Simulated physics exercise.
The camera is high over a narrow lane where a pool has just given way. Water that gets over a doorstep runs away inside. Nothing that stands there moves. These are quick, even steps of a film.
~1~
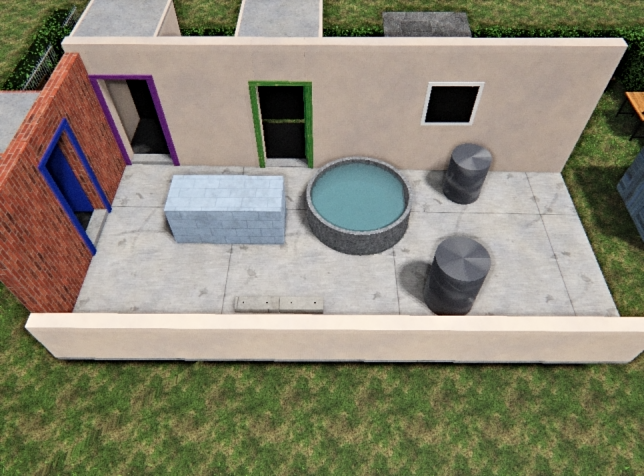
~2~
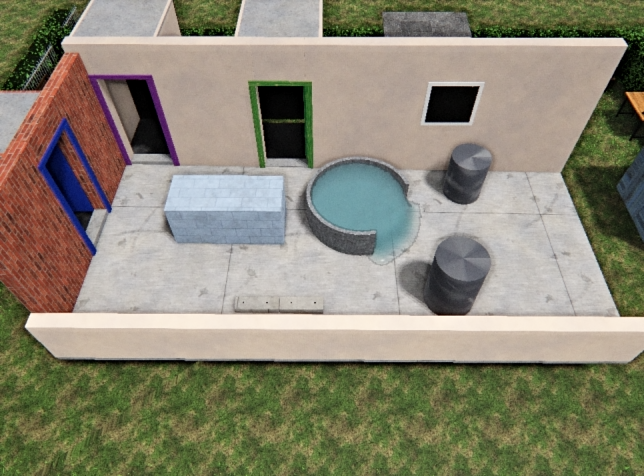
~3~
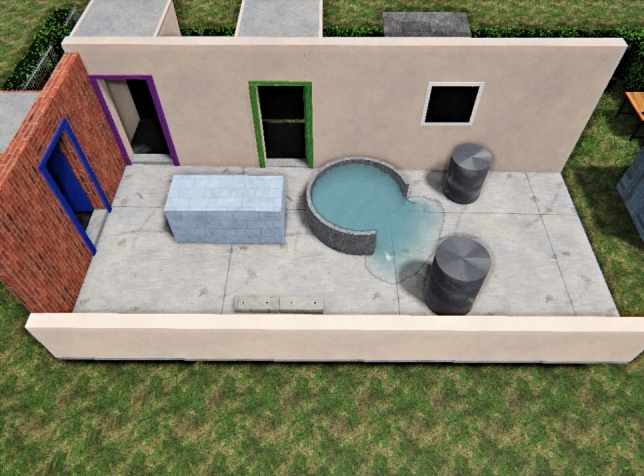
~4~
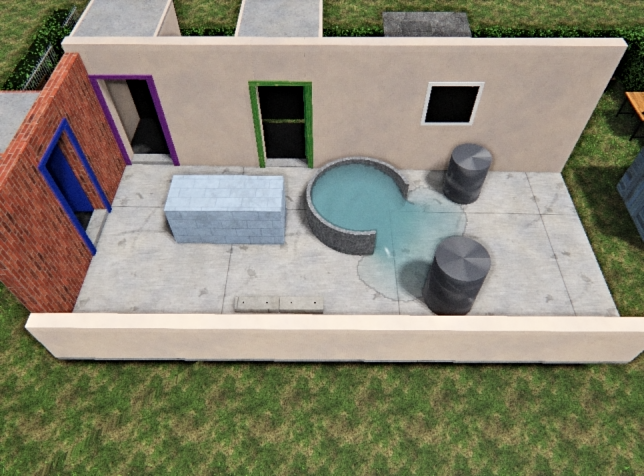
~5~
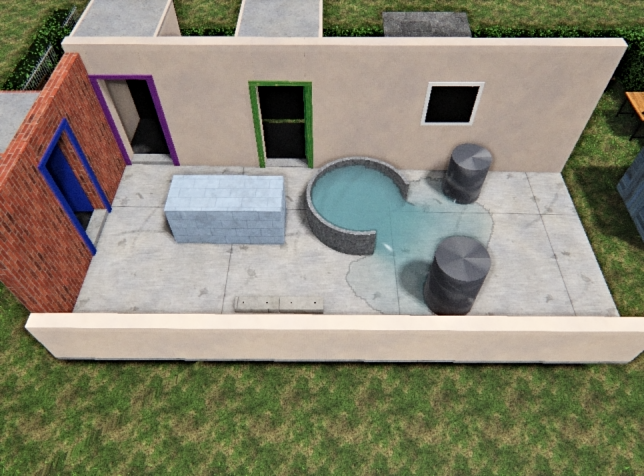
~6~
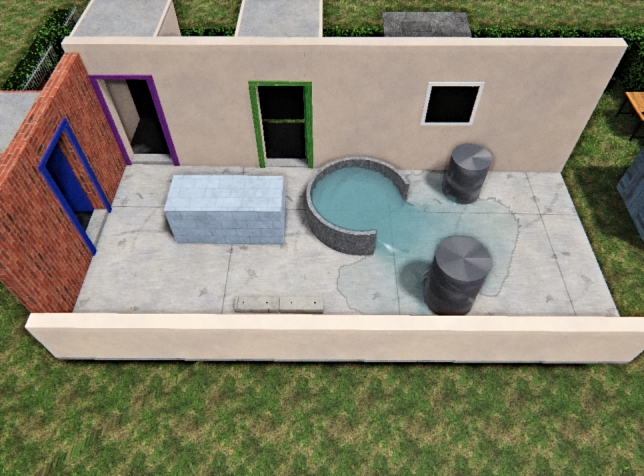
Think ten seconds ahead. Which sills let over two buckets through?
One by one: The blue door stays under that; the purple door stays under that; the green door stays under that.
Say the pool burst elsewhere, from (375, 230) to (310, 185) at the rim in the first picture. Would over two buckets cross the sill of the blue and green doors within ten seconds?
Then: The blue door is under; the green door takes more.
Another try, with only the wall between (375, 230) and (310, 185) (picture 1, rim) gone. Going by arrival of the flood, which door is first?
That is the green one.
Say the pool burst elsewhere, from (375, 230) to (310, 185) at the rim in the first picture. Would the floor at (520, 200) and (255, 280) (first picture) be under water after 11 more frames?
One after the other: Not flooded, flooded.
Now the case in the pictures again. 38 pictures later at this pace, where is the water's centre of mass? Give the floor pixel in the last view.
I would point to (410, 259).
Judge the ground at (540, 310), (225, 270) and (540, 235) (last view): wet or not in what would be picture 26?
One after the other: Flooded, dry, flooded.
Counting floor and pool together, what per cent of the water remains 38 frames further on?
Roughly 36 per cent.
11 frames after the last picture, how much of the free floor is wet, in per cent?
Some 45 per cent.
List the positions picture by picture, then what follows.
The round pool at (359, 196) is whole and still, in the first picture.
Water pours out at (401, 228) and has run to (374, 260), in the second picture.
The front is at (389, 279), out from the gap at (401, 229), in the third picture.
The front is at (453, 203), out from the gap at (401, 230), in the fourth picture.
The front is at (487, 217), out from the gap at (401, 230), in the fifth picture.
Water pours out at (401, 230) and has run to (512, 220), in the sixth picture.
A moment on, water covers 35 % of the floor; the blue door not reached, the purple door not reached, the green door not reached.
Next, water covers 45 % of the floor; the blue door not reached, the purple door not reached, the green door not reached.
Then, water covers 50 % of the floor; the blue door not reached, the purple door not reached, the green door not reached.
Later, water covers 50 % of the floor; the blue door not reached, the purple door not reached, the green door not reached.
In the end, water covers 30 % of the floor; the blue door not reached, the purple door not reached, the green door not reached.
